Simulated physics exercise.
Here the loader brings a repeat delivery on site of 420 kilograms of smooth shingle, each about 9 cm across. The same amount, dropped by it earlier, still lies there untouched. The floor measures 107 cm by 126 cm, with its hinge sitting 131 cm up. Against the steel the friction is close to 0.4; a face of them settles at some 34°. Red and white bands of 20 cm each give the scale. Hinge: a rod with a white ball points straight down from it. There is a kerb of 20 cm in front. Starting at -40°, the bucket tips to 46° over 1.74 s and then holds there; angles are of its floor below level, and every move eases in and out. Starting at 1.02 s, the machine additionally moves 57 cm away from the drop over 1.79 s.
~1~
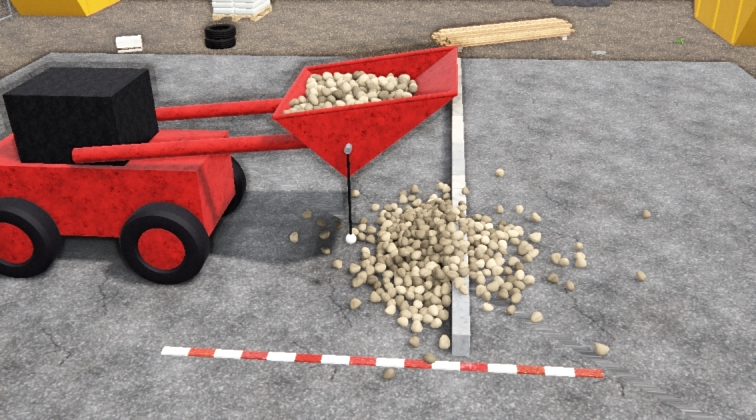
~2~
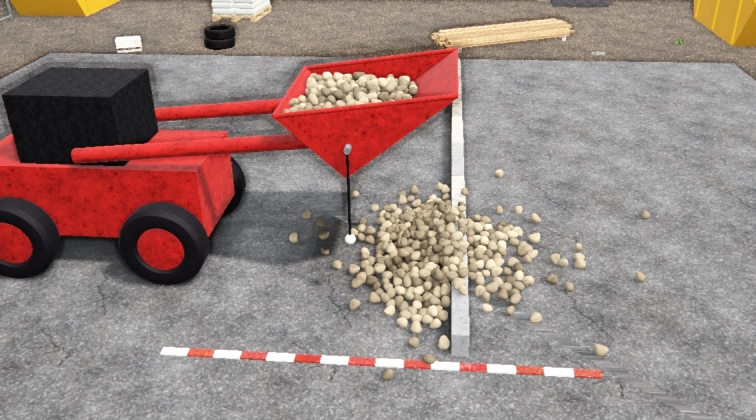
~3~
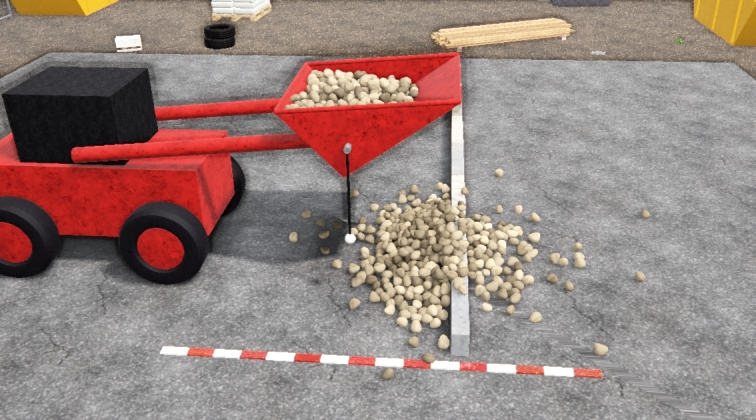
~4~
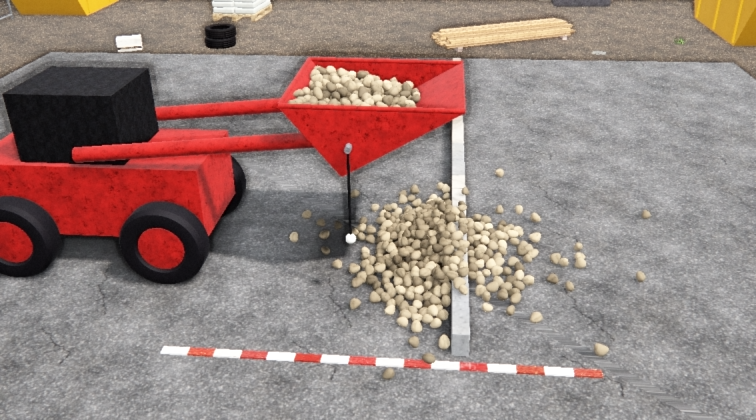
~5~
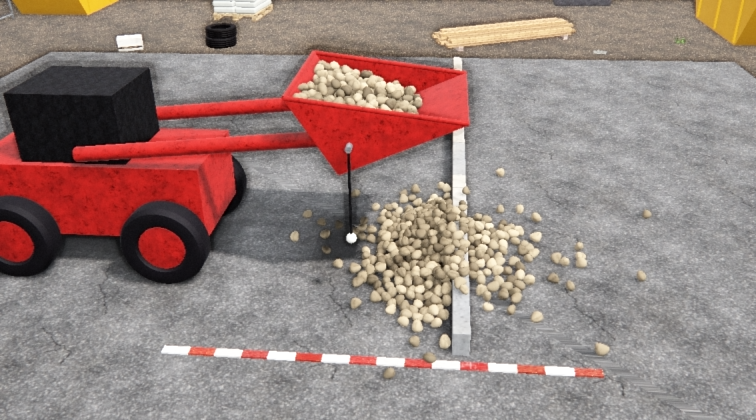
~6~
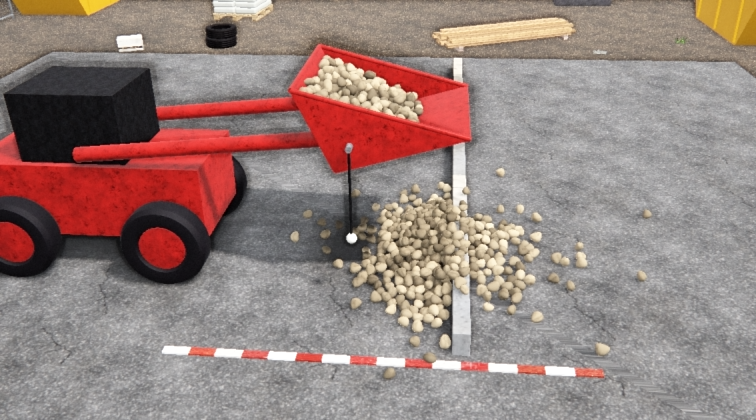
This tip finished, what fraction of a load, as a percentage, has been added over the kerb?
About 26 per cent of a load.
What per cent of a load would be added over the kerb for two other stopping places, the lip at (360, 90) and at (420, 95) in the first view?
The first would add some 0 per cent and the second some 5 per cent.
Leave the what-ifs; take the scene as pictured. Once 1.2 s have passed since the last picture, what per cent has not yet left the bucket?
It holds some 10 percent.
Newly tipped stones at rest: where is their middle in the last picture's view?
Roughly at (425, 243) in the last picture.
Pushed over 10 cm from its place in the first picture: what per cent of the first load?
I'd put it at about 20 per cent.
Then, 0.7 s after the last picture the floor is at 32°; in per cent of one load, 99 in the bucket, 82 on this side of the kerb, 19 over the kerb; the foremost stones are at (597, 266).
Then, 1.2 s after the last picture the floor is at 46°; in per cent of one load, 11 in the bucket, 154 on this side of the kerb, 34 over the kerb; the foremost stones are at (597, 266).
Then, 2.7 s after the last picture the floor is at 46°; in per cent of one load, 0 in the bucket, 155 on this side of the kerb, 45 over the kerb; the foremost stones are at (617, 236).
Then, 5.5 s after the last picture the floor is at 46°; in per cent of one load, 0 in the bucket, 155 on this side of the kerb, 45 over the kerb; the foremost stones are at (617, 236). Net gain over the kerb, 26.
